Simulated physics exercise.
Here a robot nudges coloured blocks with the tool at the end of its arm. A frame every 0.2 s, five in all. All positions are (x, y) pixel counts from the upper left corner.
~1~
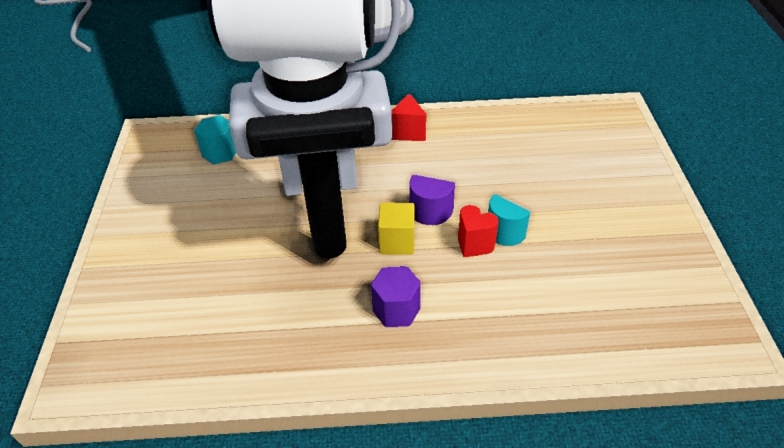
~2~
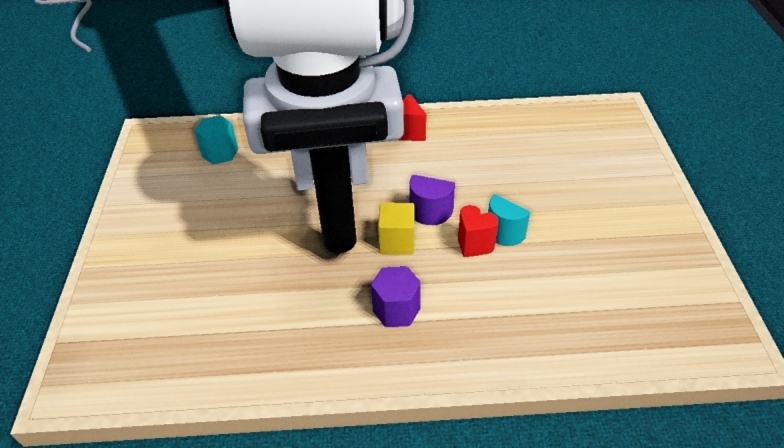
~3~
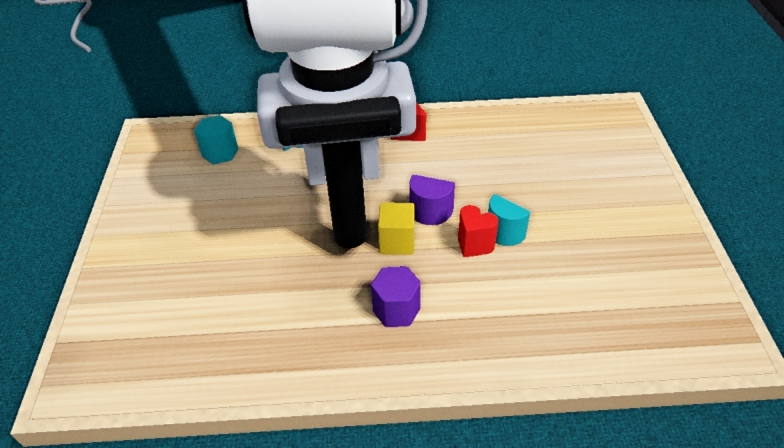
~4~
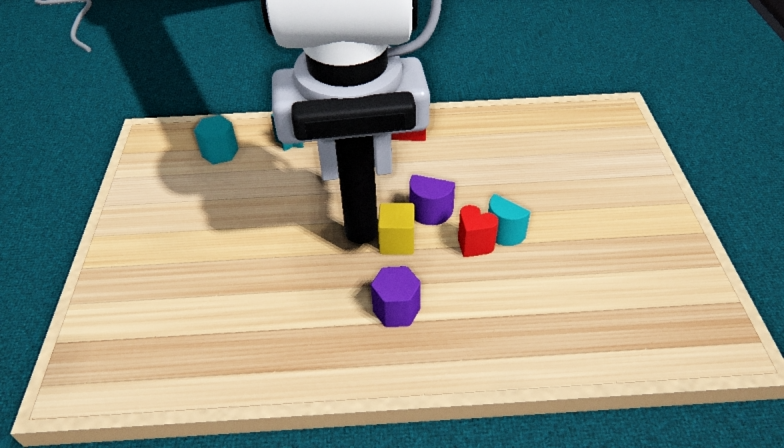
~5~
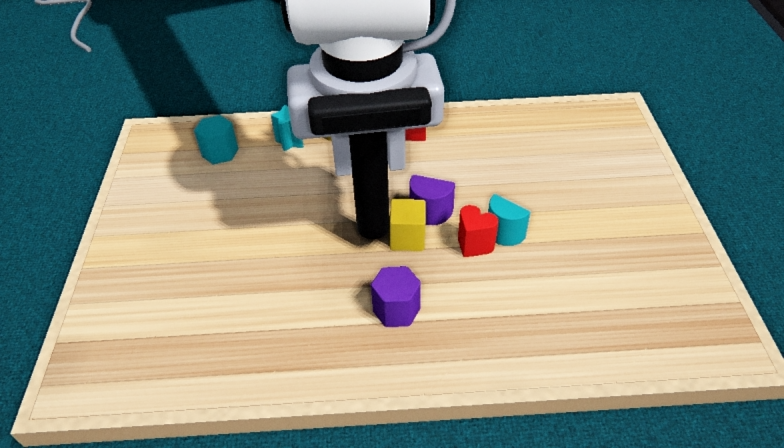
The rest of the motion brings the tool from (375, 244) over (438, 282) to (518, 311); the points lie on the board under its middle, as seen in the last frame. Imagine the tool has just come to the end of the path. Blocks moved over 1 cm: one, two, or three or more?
Displaced: One.
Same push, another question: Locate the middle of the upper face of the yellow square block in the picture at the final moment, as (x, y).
The answer is (428, 217).
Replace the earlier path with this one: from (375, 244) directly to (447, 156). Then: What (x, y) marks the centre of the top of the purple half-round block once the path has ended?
In the picture, it is at (448, 172).
The first path, step by step. One third of the way, tool (415, 254); yellow square block (428, 217), turned 65° anticlockwise.
Two thirds of the way, tool (466, 277); yellow square block (428, 217), turned 65° anticlockwise.
At the end, tool (521, 296); purple hexagonal block unmoved; yellow square block (428, 217), turned 65° anticlockwise.
